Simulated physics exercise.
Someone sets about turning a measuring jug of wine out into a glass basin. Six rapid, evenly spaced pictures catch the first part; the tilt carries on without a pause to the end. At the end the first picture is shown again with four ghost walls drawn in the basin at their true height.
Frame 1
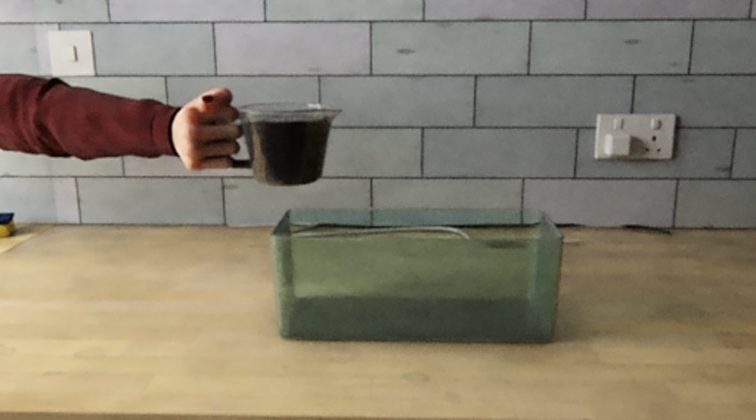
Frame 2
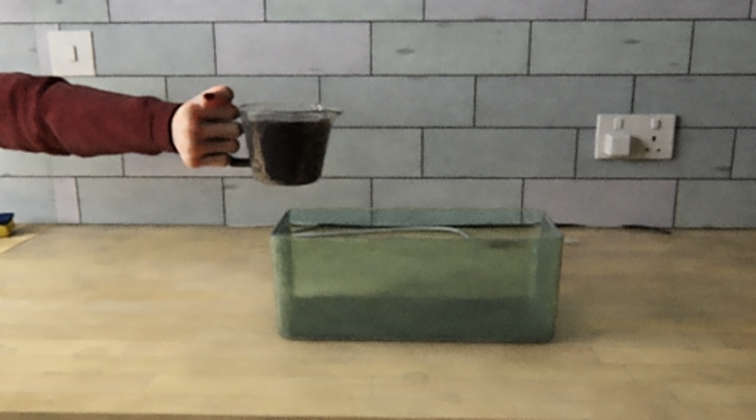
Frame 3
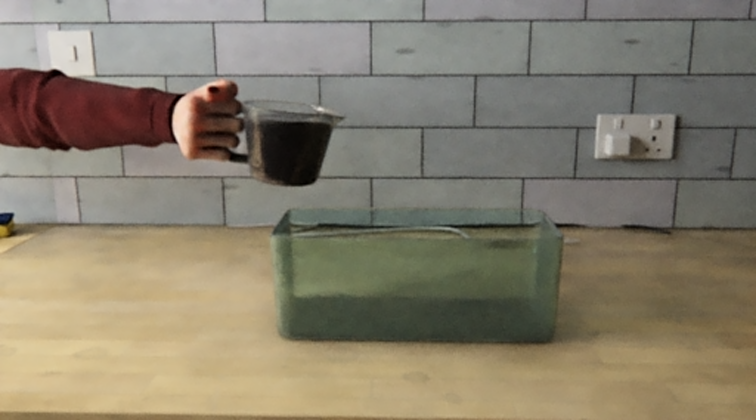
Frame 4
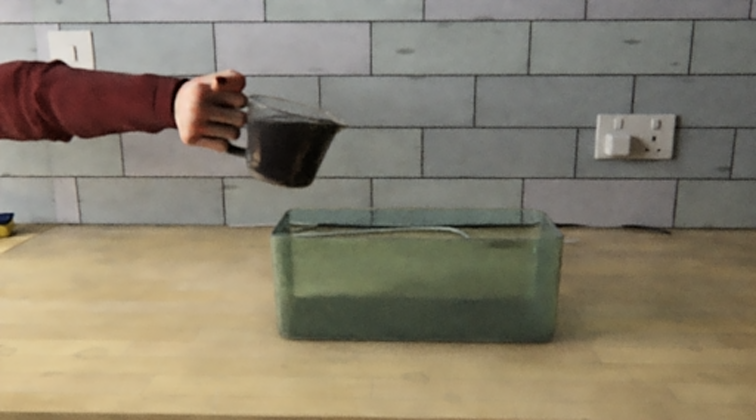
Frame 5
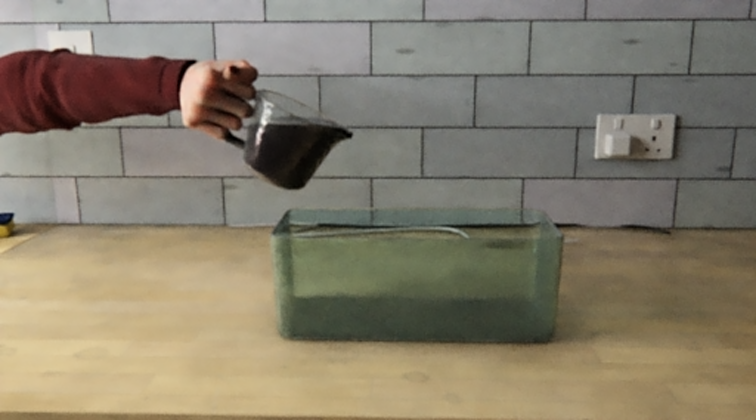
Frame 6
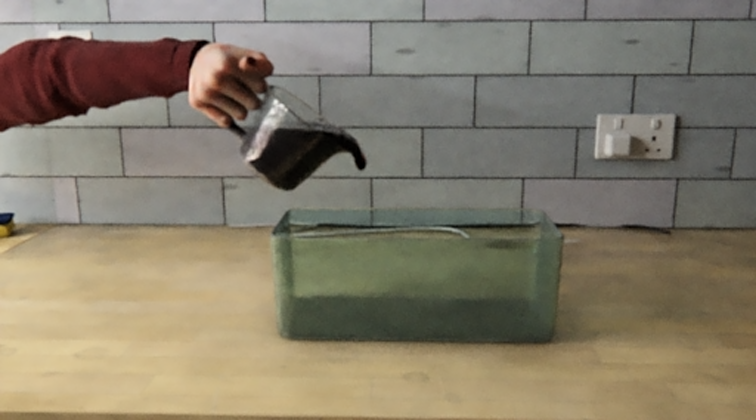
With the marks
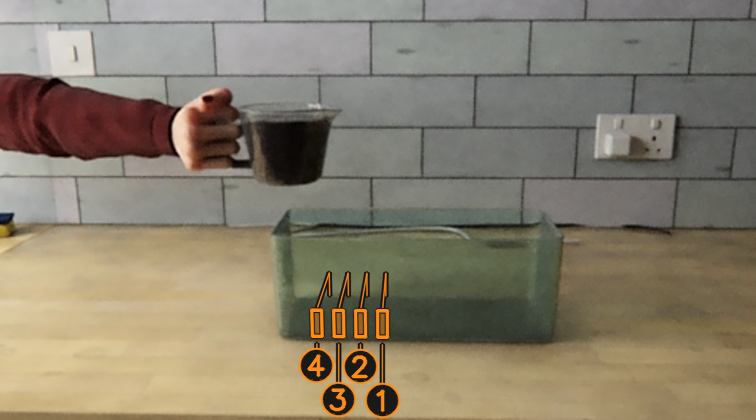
A hand in a dark red sleeve holds a glass measuring jug of dark liquid upright above a greenish glass basin on a wooden counter. The hand gradually tilts the jug to the right, and the liquid slides to the lip, then curls over it in a short, dark stream.
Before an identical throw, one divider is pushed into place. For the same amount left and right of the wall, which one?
Choose 1.
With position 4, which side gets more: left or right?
The right side.
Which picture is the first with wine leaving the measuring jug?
In picture 5.
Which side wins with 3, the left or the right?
The right one.
On the marked copy, 1 at (382, 344); 2 at (360, 344); 3 at (338, 343); 4 at (316, 343).
With 1, about 45 % ends left of the wall and 55 % right of it.
With 2, about 15 % ends left of the wall and 84 % right of it.
With 3, about 5 % ends left of the wall and 94 % right of it.
With 4, about 4 % ends left of the wall and 95 % right of it.
